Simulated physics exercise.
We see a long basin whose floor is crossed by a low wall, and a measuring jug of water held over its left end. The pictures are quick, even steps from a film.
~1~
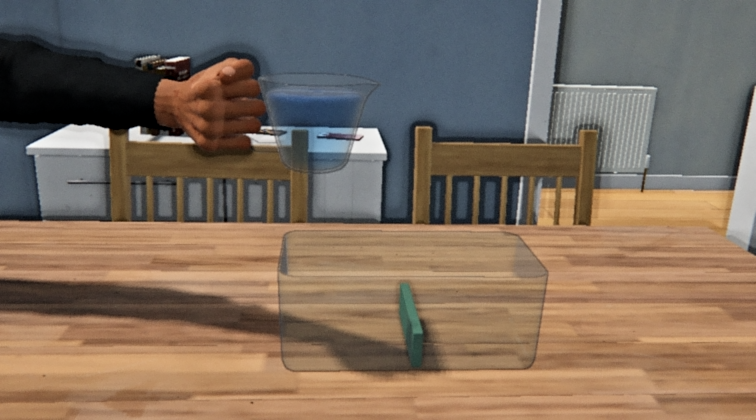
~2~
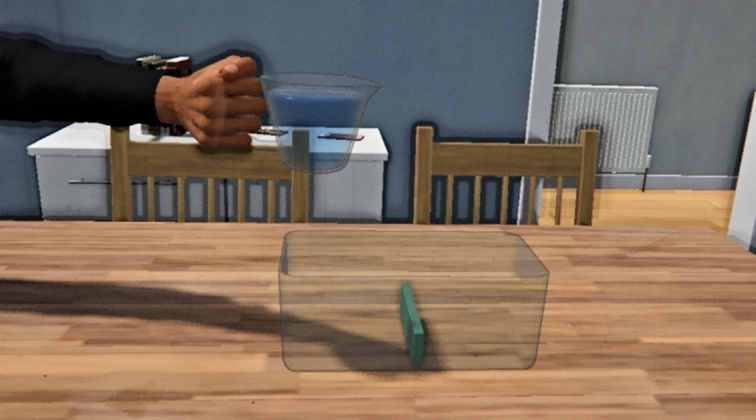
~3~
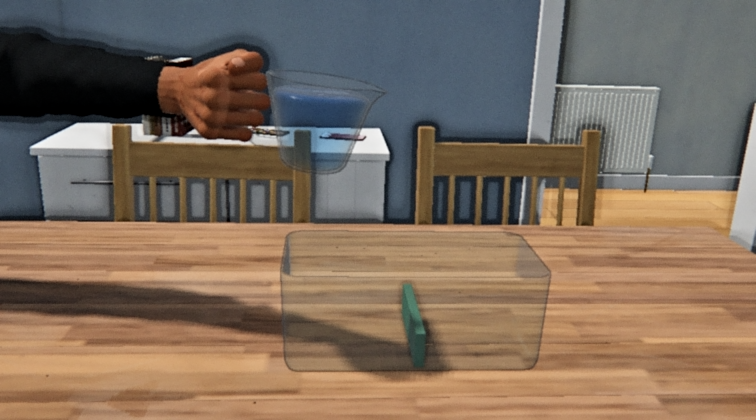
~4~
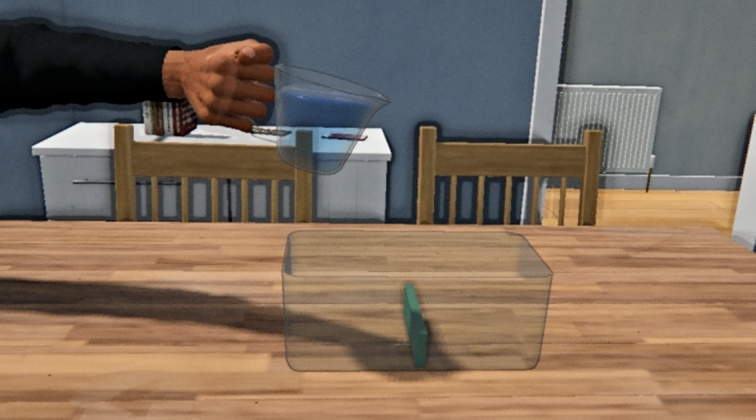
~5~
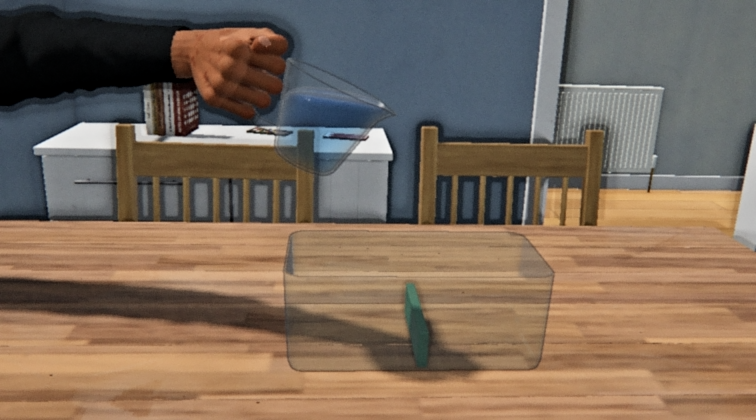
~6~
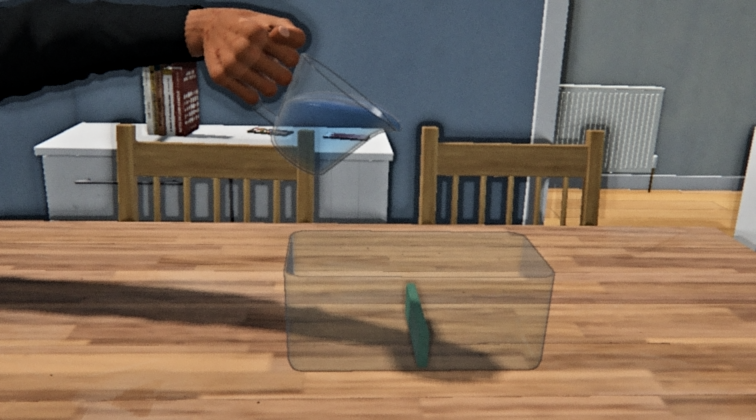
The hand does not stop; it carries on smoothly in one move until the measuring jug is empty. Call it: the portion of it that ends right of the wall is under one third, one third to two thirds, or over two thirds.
One third to two thirds.
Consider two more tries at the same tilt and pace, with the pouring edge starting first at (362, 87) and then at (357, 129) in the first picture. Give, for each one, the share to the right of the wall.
You'd get 25 percent from the first and 15 percent from the second.
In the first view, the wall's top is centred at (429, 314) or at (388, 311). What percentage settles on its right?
Roughly 25 % and then 75 %.
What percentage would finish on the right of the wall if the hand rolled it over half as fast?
Around 75 percent.
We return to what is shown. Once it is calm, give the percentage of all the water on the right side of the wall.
About 45 per cent.
A moment on, the measuring jug is tipped right over and 25 per cent is still to pour, 6 is left of the wall and 35 right of it.
Next, the measuring jug is tipped right over and 0 per cent is still to pour, 49 is left of the wall and 45 right of it.
Then the measuring jug is tipped right over and 0 per cent is still to pour, 51 is left of the wall and 45 right of it.
Later the measuring jug is tipped right over and 0 per cent is still to pour, 51 is left of the wall and 46 right of it.
In the end 52 per cent lies left of the wall, 46 right of it and 3 outside.
